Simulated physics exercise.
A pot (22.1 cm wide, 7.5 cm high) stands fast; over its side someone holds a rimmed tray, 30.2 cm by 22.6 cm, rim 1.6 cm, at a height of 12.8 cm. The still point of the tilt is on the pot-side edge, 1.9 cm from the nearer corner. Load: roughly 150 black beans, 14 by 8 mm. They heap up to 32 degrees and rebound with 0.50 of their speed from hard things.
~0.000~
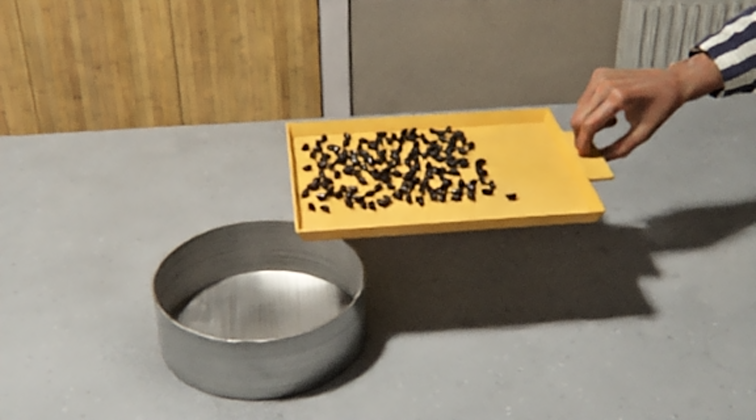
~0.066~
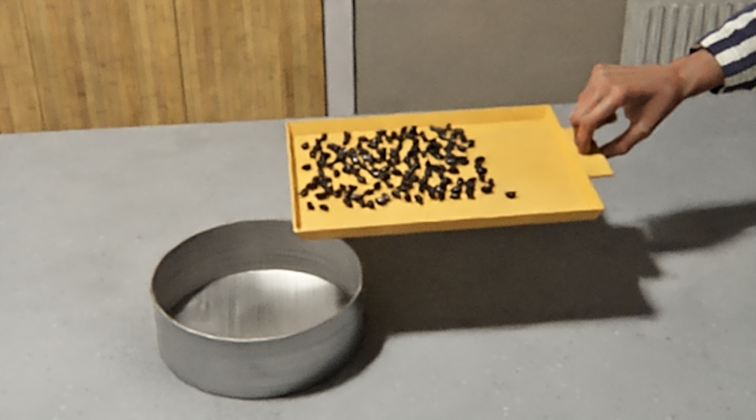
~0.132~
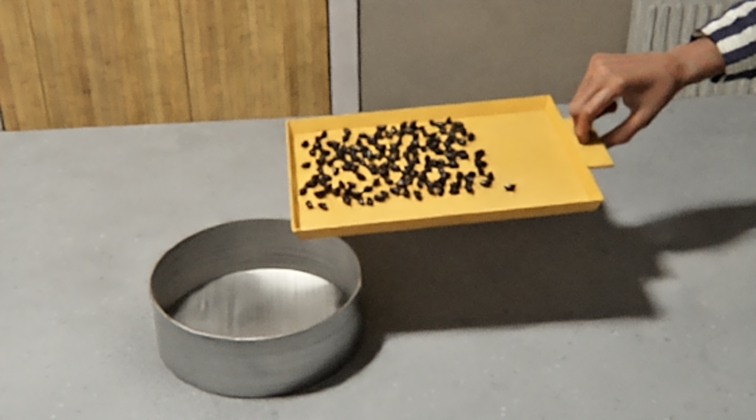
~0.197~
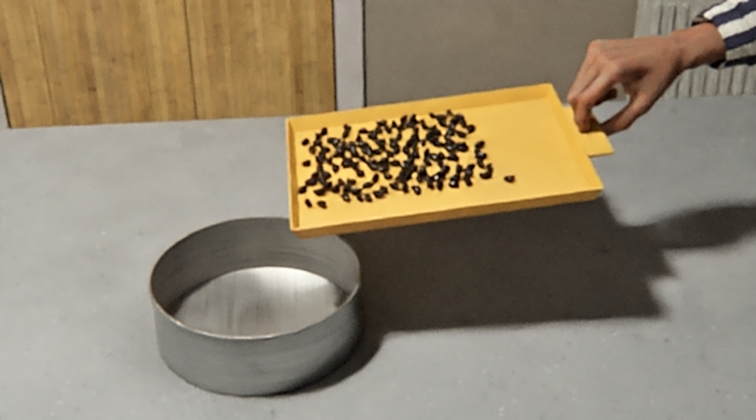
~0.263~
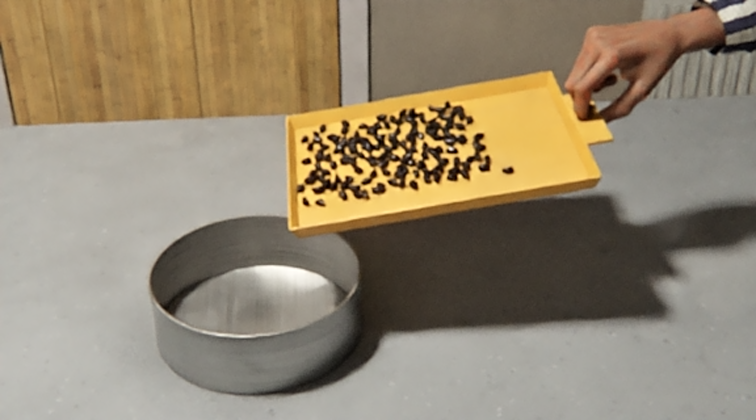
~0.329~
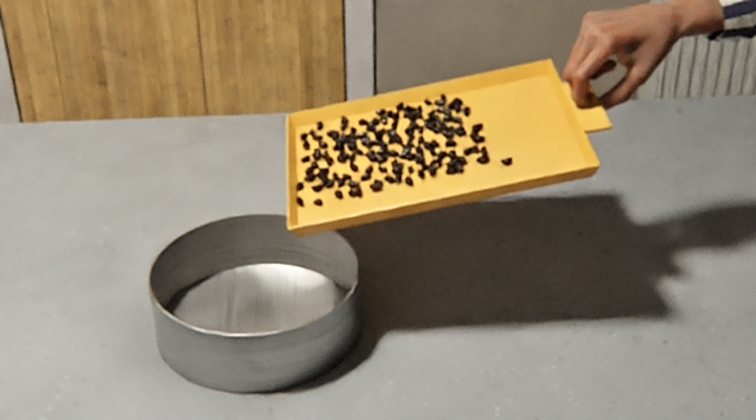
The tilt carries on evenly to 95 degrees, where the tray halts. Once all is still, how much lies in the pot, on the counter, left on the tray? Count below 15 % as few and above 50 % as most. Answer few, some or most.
In the pot: Most; on the counter: Some; left on the tray: Few.
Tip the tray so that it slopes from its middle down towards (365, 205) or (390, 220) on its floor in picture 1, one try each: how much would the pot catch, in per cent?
About 100 and 95 per cent.
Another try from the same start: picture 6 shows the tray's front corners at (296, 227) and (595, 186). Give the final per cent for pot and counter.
Pot 95, counter 5.
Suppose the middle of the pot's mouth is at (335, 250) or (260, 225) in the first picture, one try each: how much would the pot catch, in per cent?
Some 65 and 90 per cent.
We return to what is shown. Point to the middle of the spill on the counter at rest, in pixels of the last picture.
At about (240, 246).
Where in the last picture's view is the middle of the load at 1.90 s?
Around (275, 176).
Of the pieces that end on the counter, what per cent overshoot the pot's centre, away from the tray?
Roughly 70 per cent.
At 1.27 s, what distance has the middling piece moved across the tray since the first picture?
Roughly 9 cm.
After 1.27 s, tilt 50 degrees; the tray holds 95 %, the pot 0 %.
After 1.90 s, tilt 76 degrees; the tray holds 70 %, the pot 15 %.
After 2.58 s, tilt 95 degrees; the tray holds 0 %, the pot 70 %.
At rest (3.3 s), pot 70 %, counter 30 %, tray 0 %.
